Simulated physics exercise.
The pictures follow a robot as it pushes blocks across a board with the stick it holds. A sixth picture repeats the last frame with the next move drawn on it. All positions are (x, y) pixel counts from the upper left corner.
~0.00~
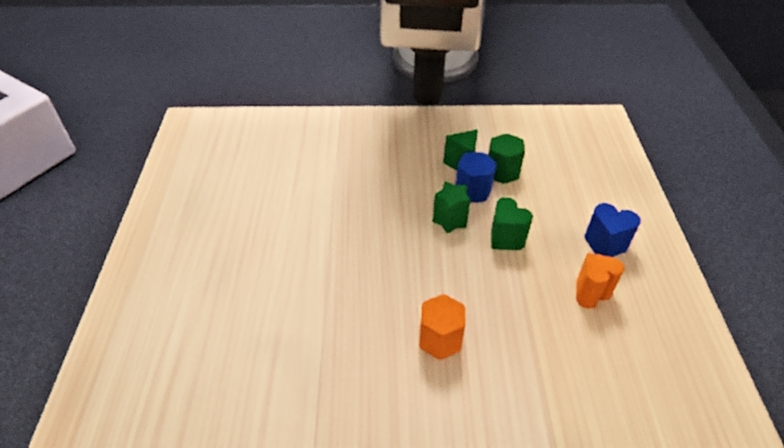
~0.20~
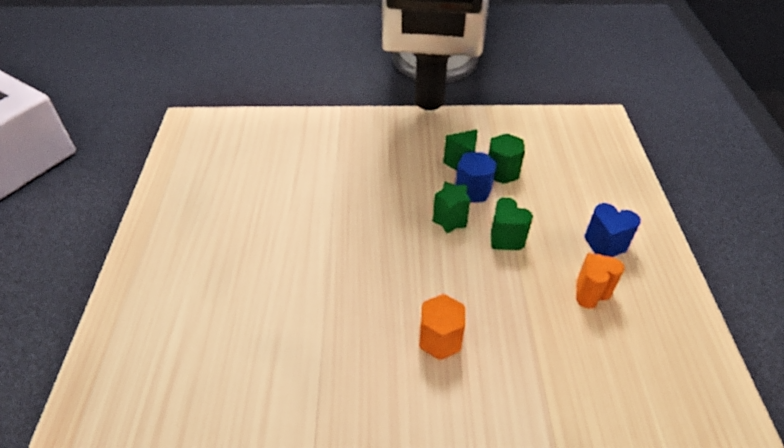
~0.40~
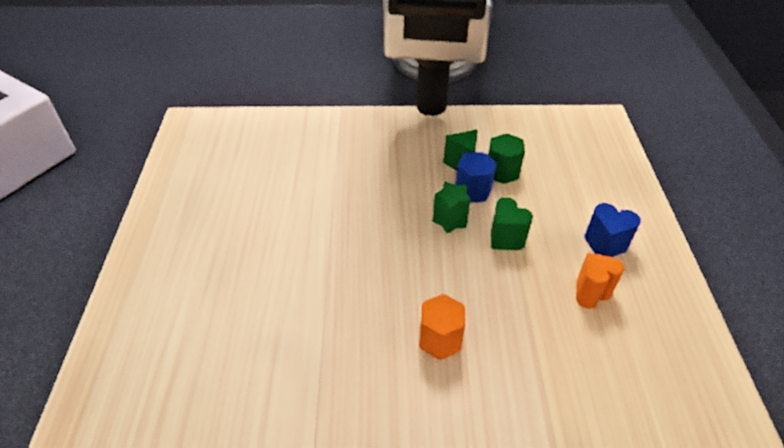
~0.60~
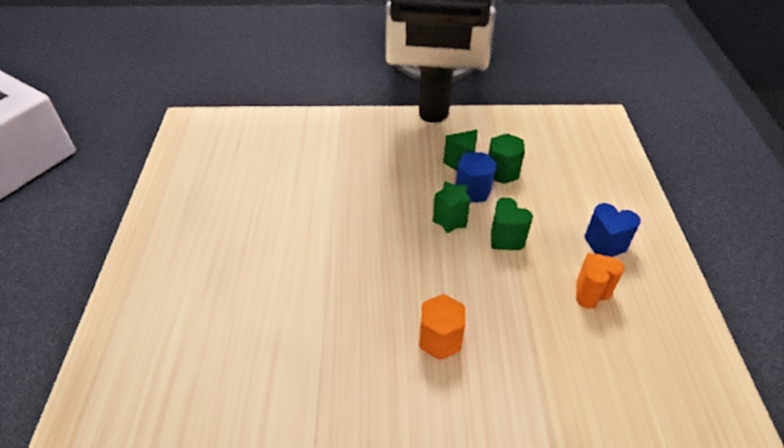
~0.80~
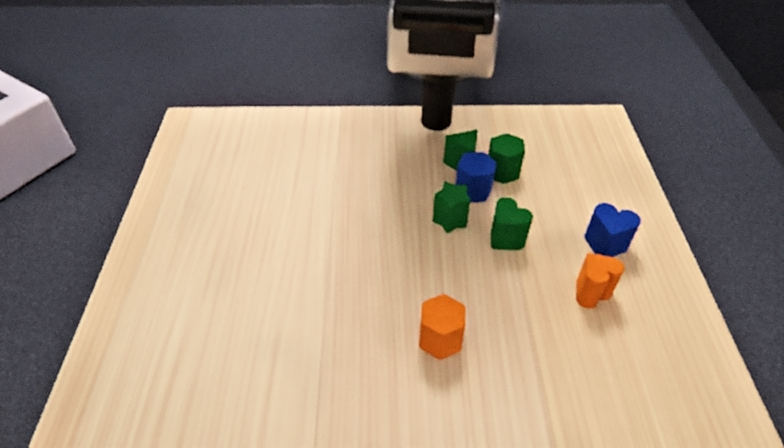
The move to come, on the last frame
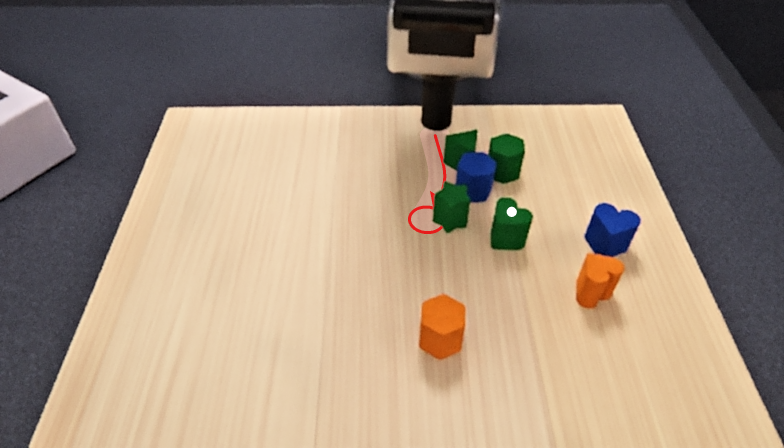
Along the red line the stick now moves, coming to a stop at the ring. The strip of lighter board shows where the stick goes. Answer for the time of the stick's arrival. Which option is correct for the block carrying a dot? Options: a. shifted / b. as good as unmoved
Letter b.
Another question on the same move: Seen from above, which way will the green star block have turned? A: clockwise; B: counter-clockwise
My pick is B.
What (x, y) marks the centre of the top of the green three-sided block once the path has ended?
Its top middle: (477, 151).
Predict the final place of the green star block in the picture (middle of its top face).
Its top face will be centred at roughly (454, 208).
Path on the board, from (435, 136) over (443, 162) and (442, 190) to (427, 220); the dot is on the green heart.
One third of the way, stick (444, 149); green three-sided block (471, 144), turned 40° anticlockwise.
Two thirds of the way, stick (443, 177); green three-sided block (477, 151), turned 60° anticlockwise; blue hexagonal block (484, 171).
At the end, stick (428, 206); green star block (454, 208), turned 60° anticlockwise; green three-sided block (477, 151), turned 60° anticlockwise; blue hexagonal block (484, 171); green heart in place.
